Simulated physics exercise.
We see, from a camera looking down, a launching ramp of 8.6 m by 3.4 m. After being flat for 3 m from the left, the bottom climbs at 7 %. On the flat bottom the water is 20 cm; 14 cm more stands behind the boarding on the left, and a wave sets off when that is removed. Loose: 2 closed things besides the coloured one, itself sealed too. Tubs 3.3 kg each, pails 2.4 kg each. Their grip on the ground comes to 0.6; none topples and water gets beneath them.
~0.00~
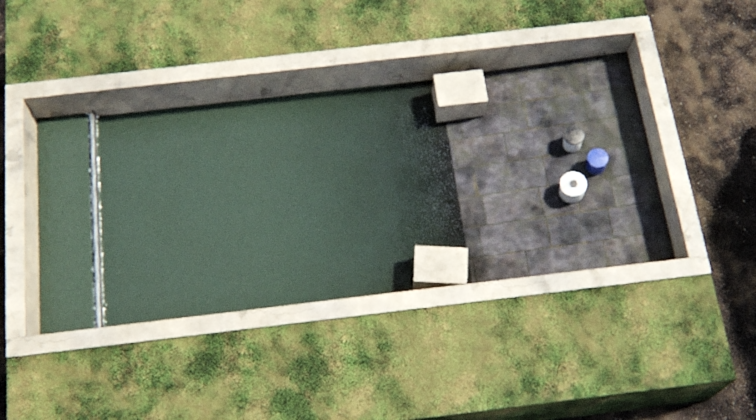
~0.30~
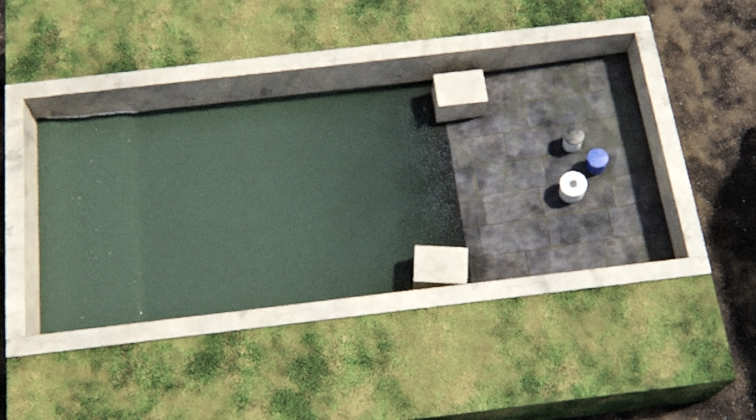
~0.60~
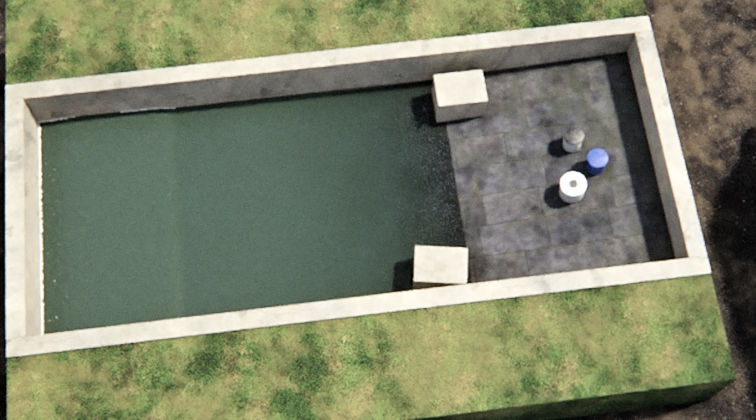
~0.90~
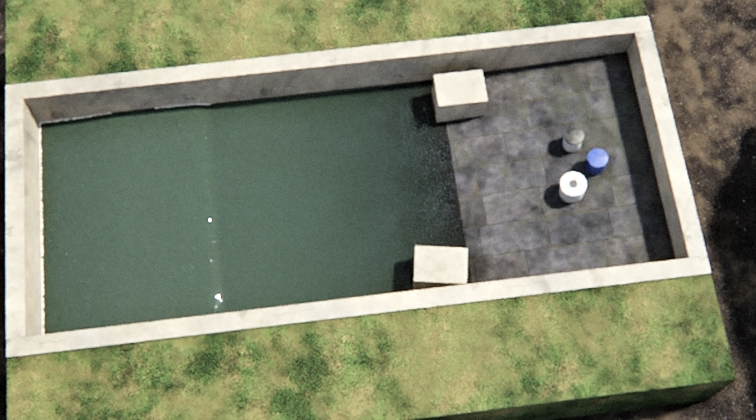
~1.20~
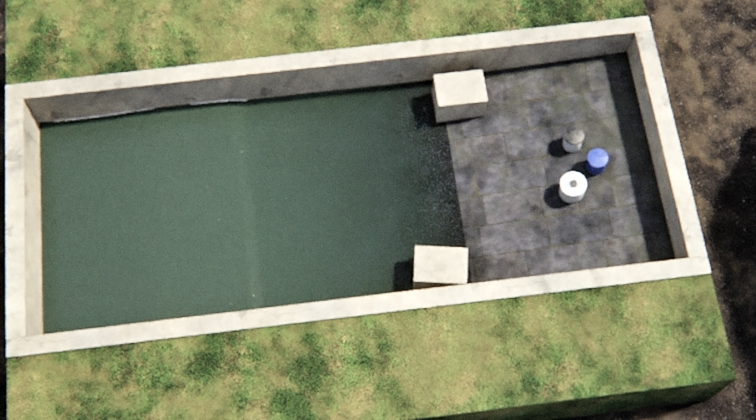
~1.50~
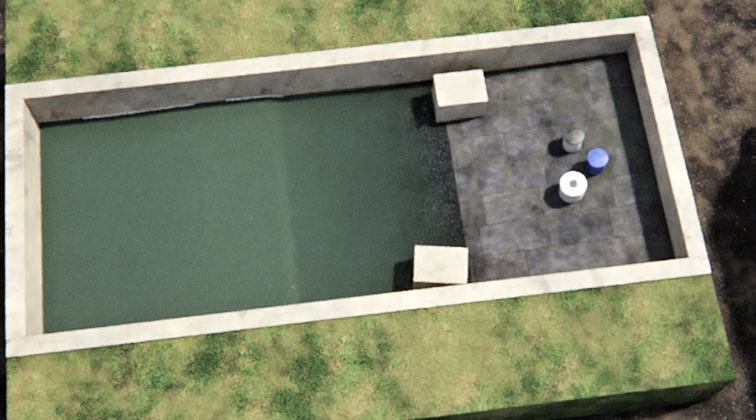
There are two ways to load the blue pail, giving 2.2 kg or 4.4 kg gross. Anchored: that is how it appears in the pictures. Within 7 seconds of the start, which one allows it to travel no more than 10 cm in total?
Answer: The lower mass.
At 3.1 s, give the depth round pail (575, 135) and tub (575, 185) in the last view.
I'd estimate 0 cm for the first and 0 cm for the second.
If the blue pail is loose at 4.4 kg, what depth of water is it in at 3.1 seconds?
About 0 cm.
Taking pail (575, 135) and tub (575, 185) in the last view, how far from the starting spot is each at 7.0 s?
Respectively 0 and 0 cm.
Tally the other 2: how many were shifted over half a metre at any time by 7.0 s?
0.
After 2.1 s the blue pail would be 0 cm from its start with 2.2 kg and 0 cm from its start with 4.4 kg; 0 cm of water round it then.
After 3.1 s the blue pail would be 0 cm from its start with 2.2 kg and 0 cm from its start with 4.4 kg; 0 cm of water round it then.
After 4.9 s the blue pail would be 0 cm from its start with 2.2 kg and 0 cm from its start with 4.4 kg; 0 cm of water round it then.
After 7.0 s the blue pail would be 0 cm from its start with 2.2 kg and 0 cm from its start with 4.4 kg; 0 cm of water round it then.
